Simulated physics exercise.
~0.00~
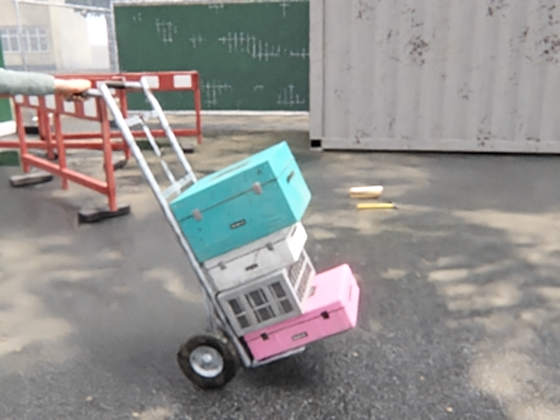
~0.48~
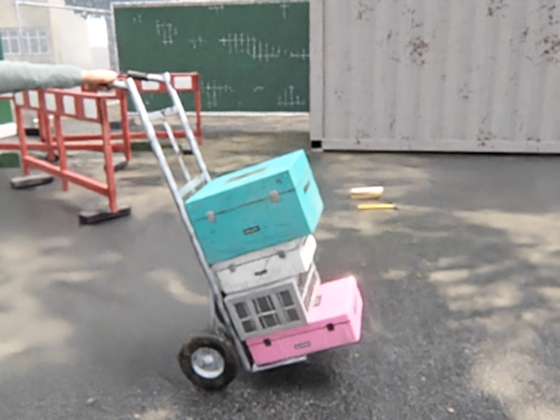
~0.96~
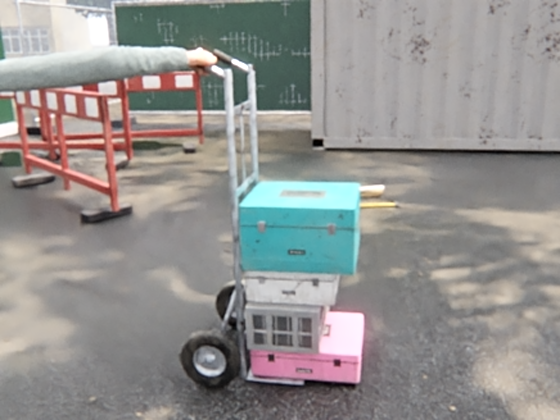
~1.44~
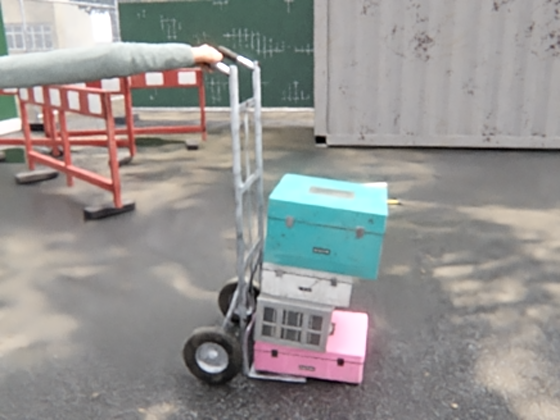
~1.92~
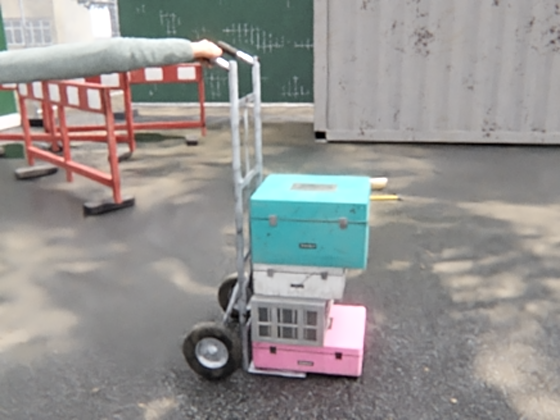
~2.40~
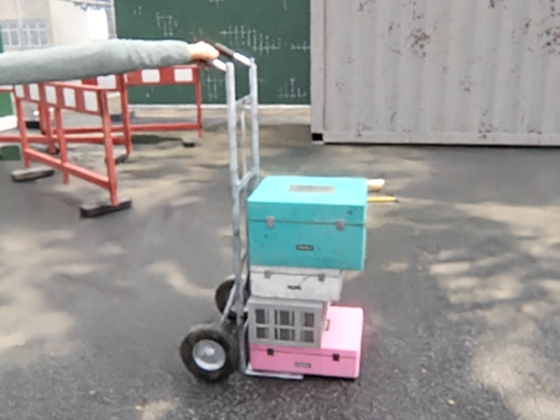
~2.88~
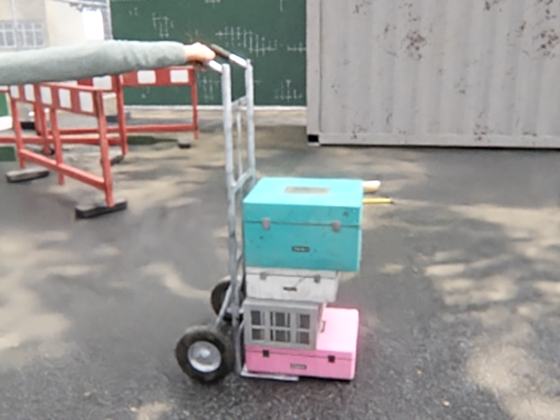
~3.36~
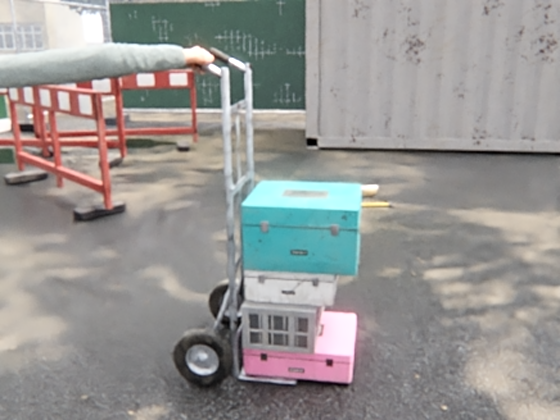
A metal hand truck leans back to the left on wet-looking tarmac, seen from the side, with red and white barriers behind it at left and a pale ribbed container at right. It carries a turquoise toolbox on top, a white toolbox beneath, then a grey crate, and a pink toolbox at the bottom. A sleeved arm from the left swings the truck upright until its plate meets the ground. The stack rocks, its upper boxes tipping forward to the right, then settles back. All four stay stacked and still, the hand on the handle.
